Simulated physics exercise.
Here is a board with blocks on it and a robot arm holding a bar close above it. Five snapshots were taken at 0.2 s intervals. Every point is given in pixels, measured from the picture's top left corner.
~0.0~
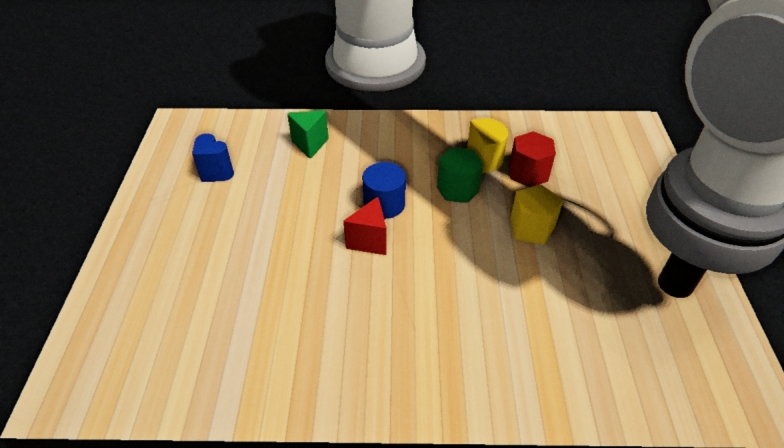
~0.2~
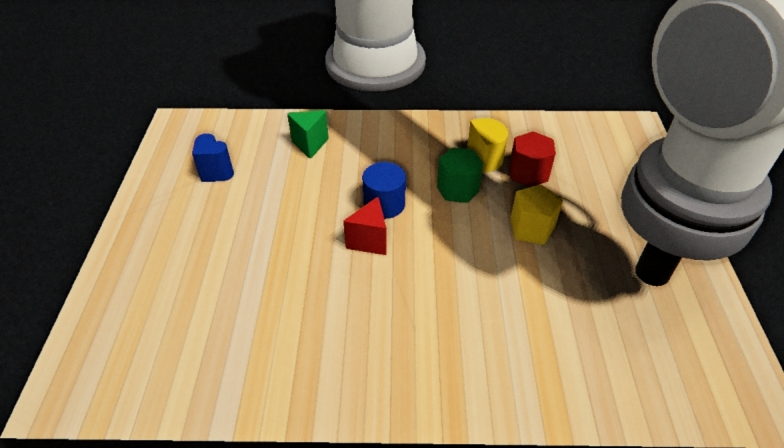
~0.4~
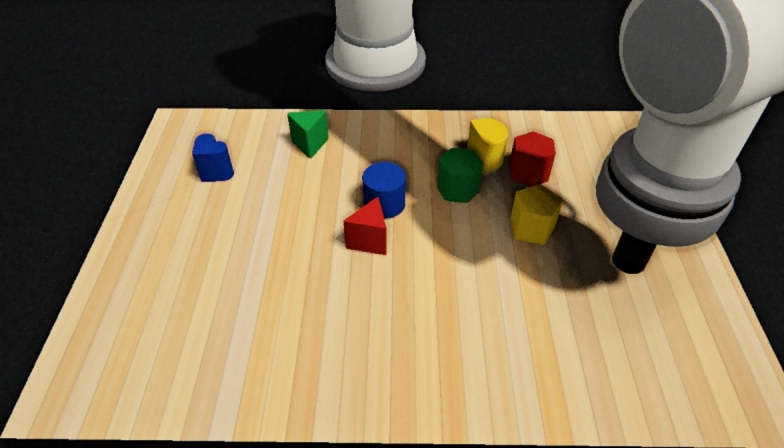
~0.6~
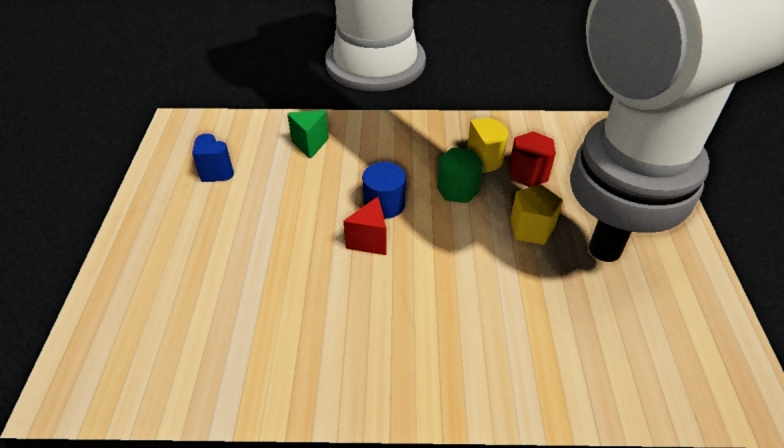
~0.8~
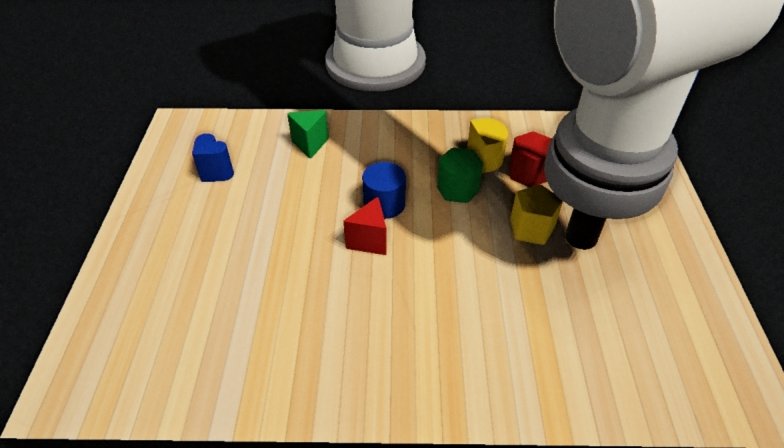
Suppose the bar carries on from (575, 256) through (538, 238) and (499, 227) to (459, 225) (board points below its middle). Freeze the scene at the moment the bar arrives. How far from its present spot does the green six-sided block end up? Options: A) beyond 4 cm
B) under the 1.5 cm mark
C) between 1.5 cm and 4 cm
B.
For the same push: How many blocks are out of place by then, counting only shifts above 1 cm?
Total moved: One.
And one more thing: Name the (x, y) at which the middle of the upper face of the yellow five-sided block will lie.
I expect it at (499, 174).
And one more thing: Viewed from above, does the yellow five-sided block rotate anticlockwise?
The answer is no.
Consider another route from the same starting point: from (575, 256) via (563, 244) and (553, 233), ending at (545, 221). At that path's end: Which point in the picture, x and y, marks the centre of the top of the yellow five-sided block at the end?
I predict (516, 183).
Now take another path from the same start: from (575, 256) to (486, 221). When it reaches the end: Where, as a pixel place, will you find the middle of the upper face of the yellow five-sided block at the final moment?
It should be at about (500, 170).
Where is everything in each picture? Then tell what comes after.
Lower end of the bar at (675, 285), tops of blocks, green six-sided block at (461, 160), yellow five-sided block at (539, 200), in the first frame.
Bar at (652, 274), blocks as before, in the second frame.
Bar at (629, 262), blocks as before, in the third frame.
Bar at (605, 250), blocks as before, in the fourth frame.
Bar at (581, 238), green six-sided block at (461, 160), yellow five-sided block at (539, 200), in the fifth frame.
On the path given first. One third of the way, bar at (542, 220); yellow five-sided block at (521, 188), turned 20° clockwise.
Two thirds of the way, bar at (502, 209); yellow five-sided block at (499, 175), turned 60° clockwise.
At the end, bar at (461, 207); green six-sided block not moved; yellow five-sided block at (499, 174), turned 65° clockwise.
